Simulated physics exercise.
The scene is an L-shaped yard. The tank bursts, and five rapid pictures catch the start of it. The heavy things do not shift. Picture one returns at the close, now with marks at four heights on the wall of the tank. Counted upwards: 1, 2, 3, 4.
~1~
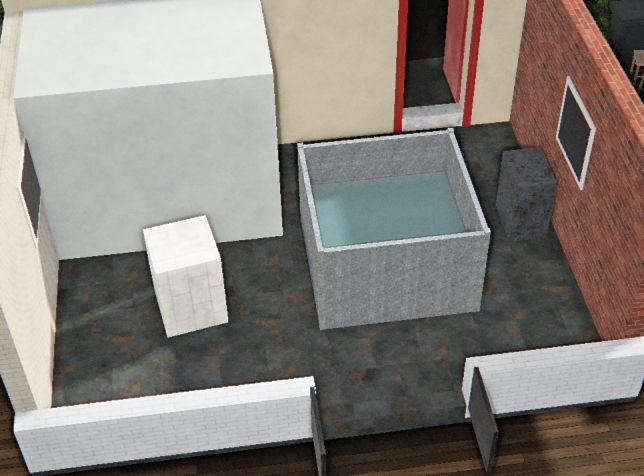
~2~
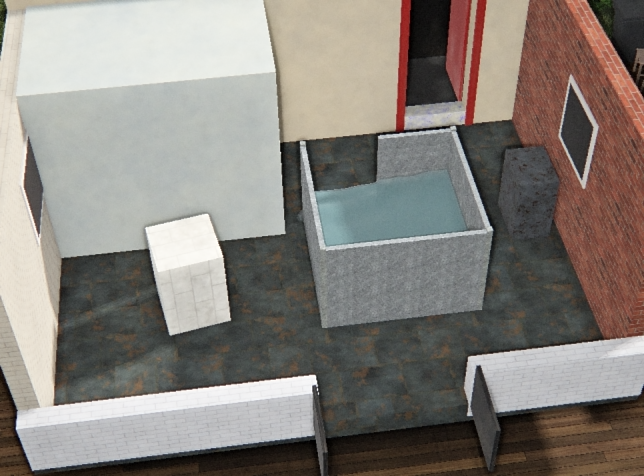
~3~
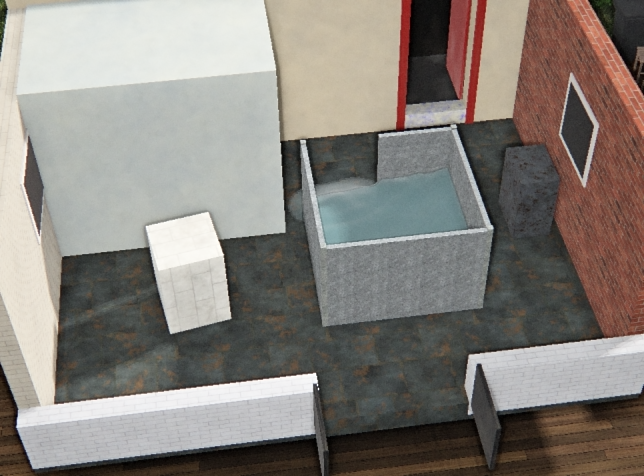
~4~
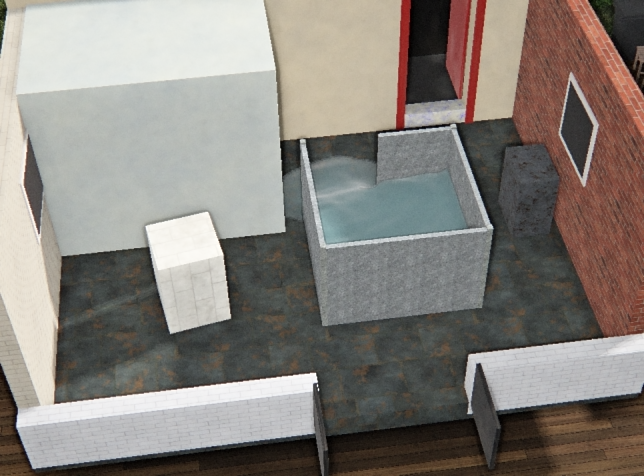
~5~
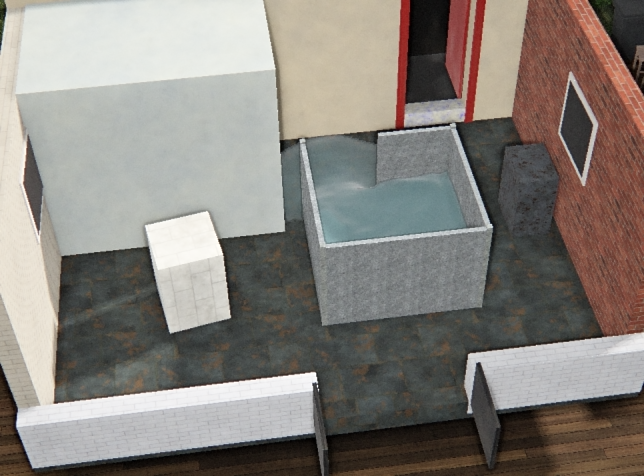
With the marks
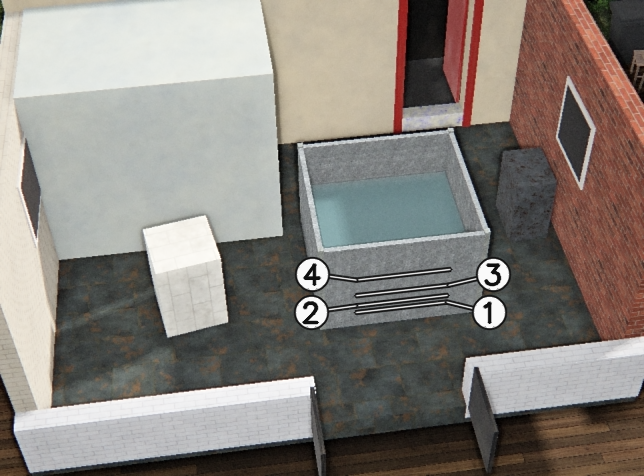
A grey, open-topped tank of blue-green water stands in a dark-tiled, walled yard seen from above. A large pale block fills the back left behind a small white block, with a red-framed doorway at the back, a dark block by the red brick wall at right, and an open gate in front. Part of the tank's back wall disappears, and water flows out through the gap and spreads across the floor behind.
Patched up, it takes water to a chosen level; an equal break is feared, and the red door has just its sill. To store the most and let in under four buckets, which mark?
The answer is level 4.
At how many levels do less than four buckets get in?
All of them.
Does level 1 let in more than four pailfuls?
No, that is safe.
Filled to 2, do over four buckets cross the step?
No, that is safe.
In white, 1 at (401, 307); 2 at (402, 300); 3 at (402, 290); 4 at (403, 274); from the bottom up 1, 2, 3, 4.
With 1, nothing gets over.
With 2, nothing gets over.
With 3, nothing gets over.
With 4, a splash gets over, under a bucket.
